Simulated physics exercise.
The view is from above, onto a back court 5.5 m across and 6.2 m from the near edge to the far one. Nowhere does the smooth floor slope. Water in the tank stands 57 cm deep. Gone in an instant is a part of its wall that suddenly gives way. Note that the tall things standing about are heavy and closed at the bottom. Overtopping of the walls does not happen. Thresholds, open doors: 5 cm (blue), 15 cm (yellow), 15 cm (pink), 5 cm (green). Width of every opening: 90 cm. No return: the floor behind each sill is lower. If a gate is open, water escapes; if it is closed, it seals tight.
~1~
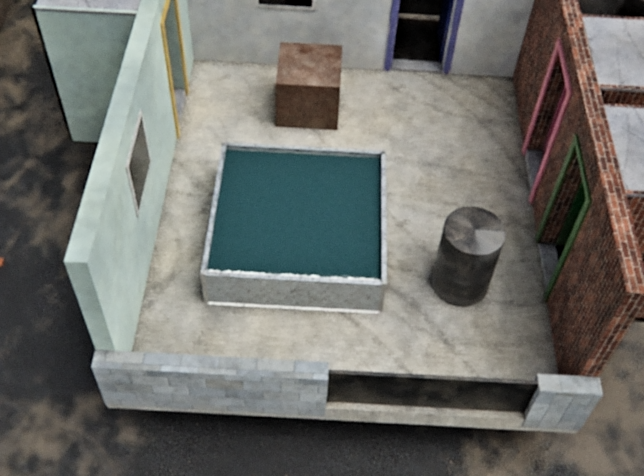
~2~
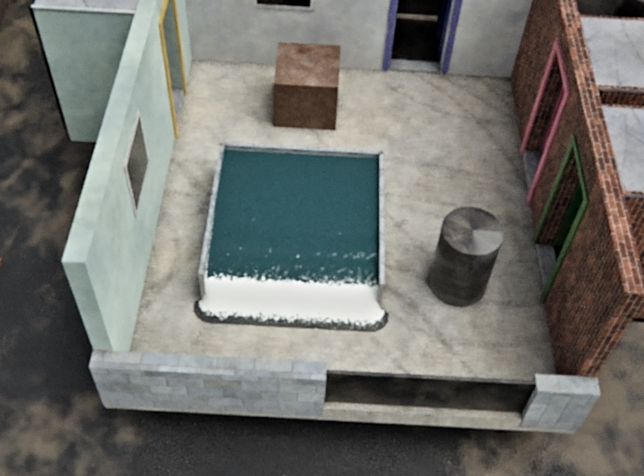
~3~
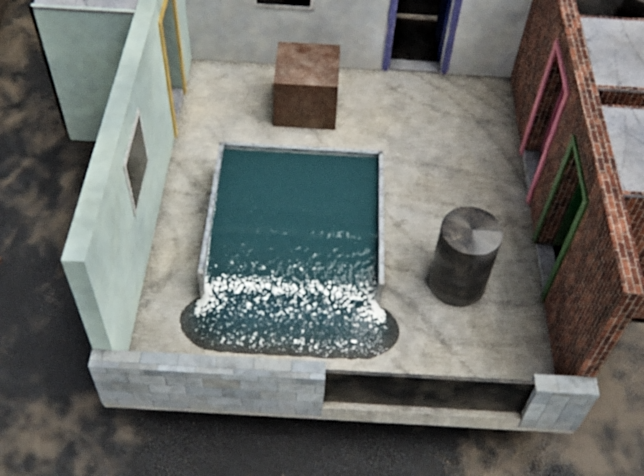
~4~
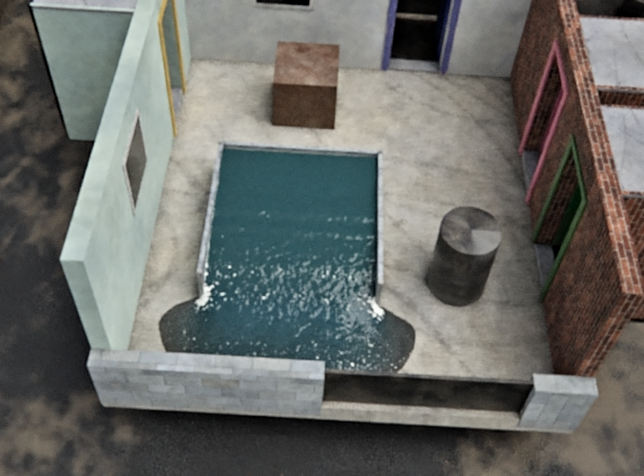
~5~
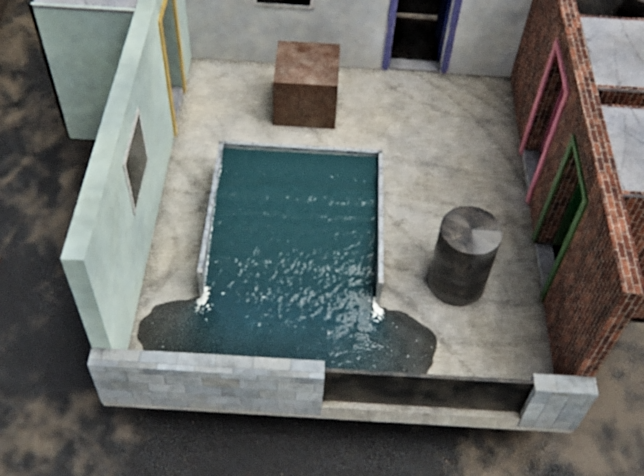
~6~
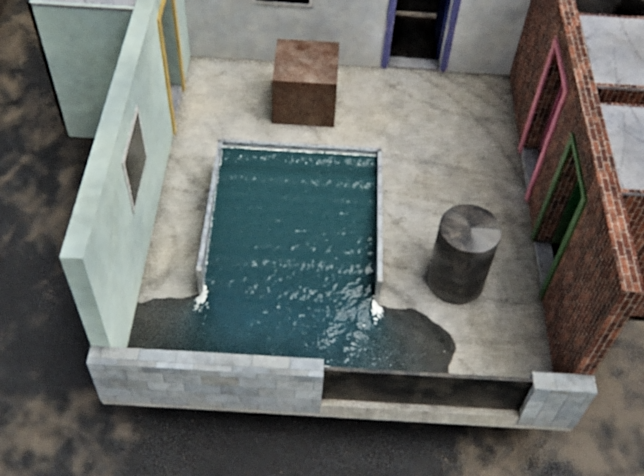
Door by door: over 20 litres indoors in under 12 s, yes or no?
Blue door: Yes, yellow door: No, pink door: No, green door: Yes.
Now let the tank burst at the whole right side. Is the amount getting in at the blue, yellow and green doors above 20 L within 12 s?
Blue exceeds; yellow falls short; green exceeds.
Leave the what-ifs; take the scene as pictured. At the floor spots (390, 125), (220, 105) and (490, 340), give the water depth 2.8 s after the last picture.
Approximately 0, 4 and 16 centimetres, going through them in turn.
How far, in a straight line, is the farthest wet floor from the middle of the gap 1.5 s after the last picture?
Distance: Approx. 3.6 m.
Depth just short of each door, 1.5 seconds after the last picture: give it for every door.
Blue 0 cm, yellow 0 cm, pink 0 cm, green 1 cm.
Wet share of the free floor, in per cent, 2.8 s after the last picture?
Around 60 per cent.
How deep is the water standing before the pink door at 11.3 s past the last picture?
It's about 9.5 cm.
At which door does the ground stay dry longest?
Last comes the blue one.
Then, 0.7 s after the last picture water covers 20 % of the floor and is deepest (48 cm) near (122, 376); blue door not reached, yellow door not reached, pink door not reached, green door not reached.
Then, 1.5 s after the last picture water covers 30 % of the floor and is deepest (49 cm) near (122, 376); blue door not reached, yellow door not reached, pink door not reached, green door not reached.
Then, 2.8 s after the last picture water covers 60 % of the floor and is deepest (30 cm) near (533, 400); blue door not reached, yellow door 11 cm at the sill, 0 L in, pink door 4 cm at the sill, 0 L in, green door 13 cm at the sill, 20 L in.
Then, 6.3 s after the last picture water covers 95 % of the floor and is deepest (17 cm) near (506, 108); blue door 9 cm at the sill, 67 L in, yellow door 7 cm at the sill, 0 L in, pink door 4 cm at the sill, 0 L in, green door 8 cm at the sill, 76 L in.
Then, 11.3 s after the last picture water covers 95 % of the floor and is deepest (14 cm) near (264, 148); blue door 7 cm at the sill, 99 L in, yellow door 8 cm at the sill, 0 L in, pink door 9 cm at the sill, 0 L in, green door 8 cm at the sill, 96 L in.
